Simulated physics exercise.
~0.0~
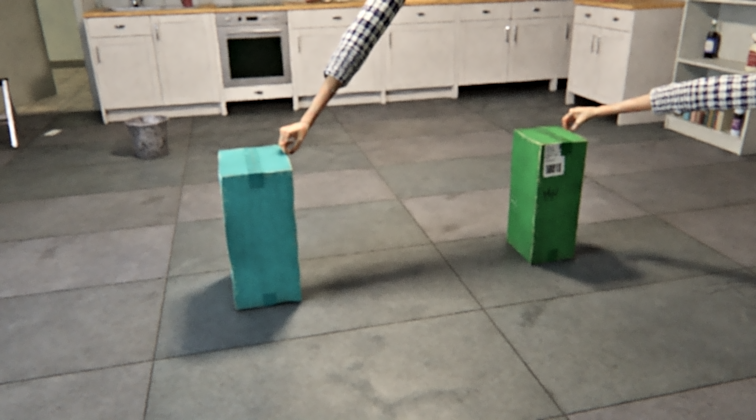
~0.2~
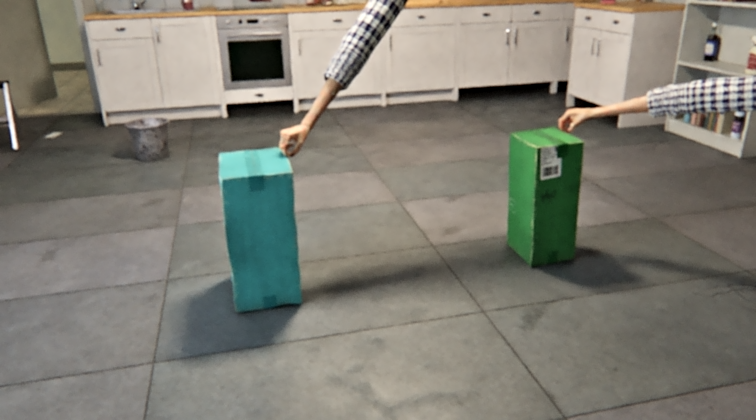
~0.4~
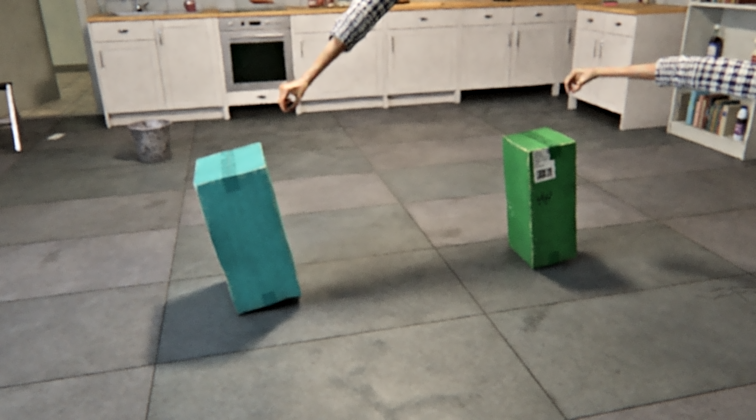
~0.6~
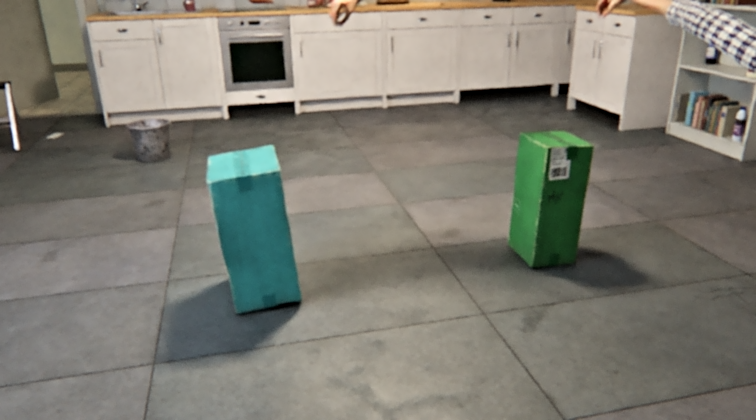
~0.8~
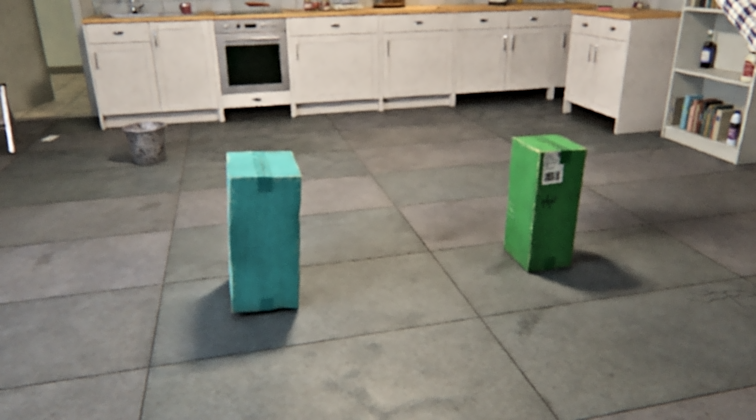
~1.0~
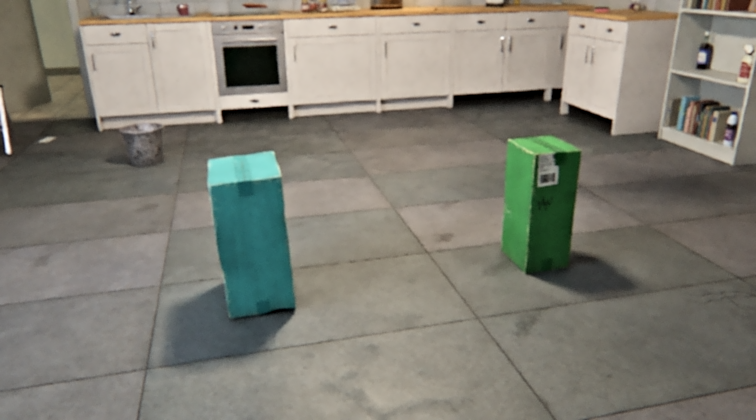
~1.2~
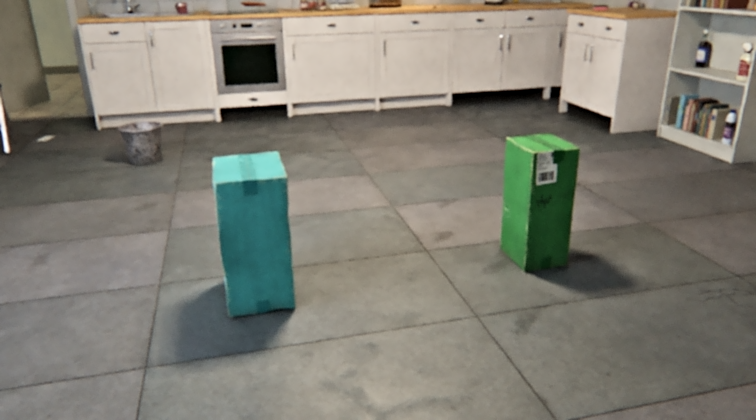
On a gray tiled kitchen floor, hands releasing tall turquoise and green boxes, which rock briefly before settling upright on their bases.
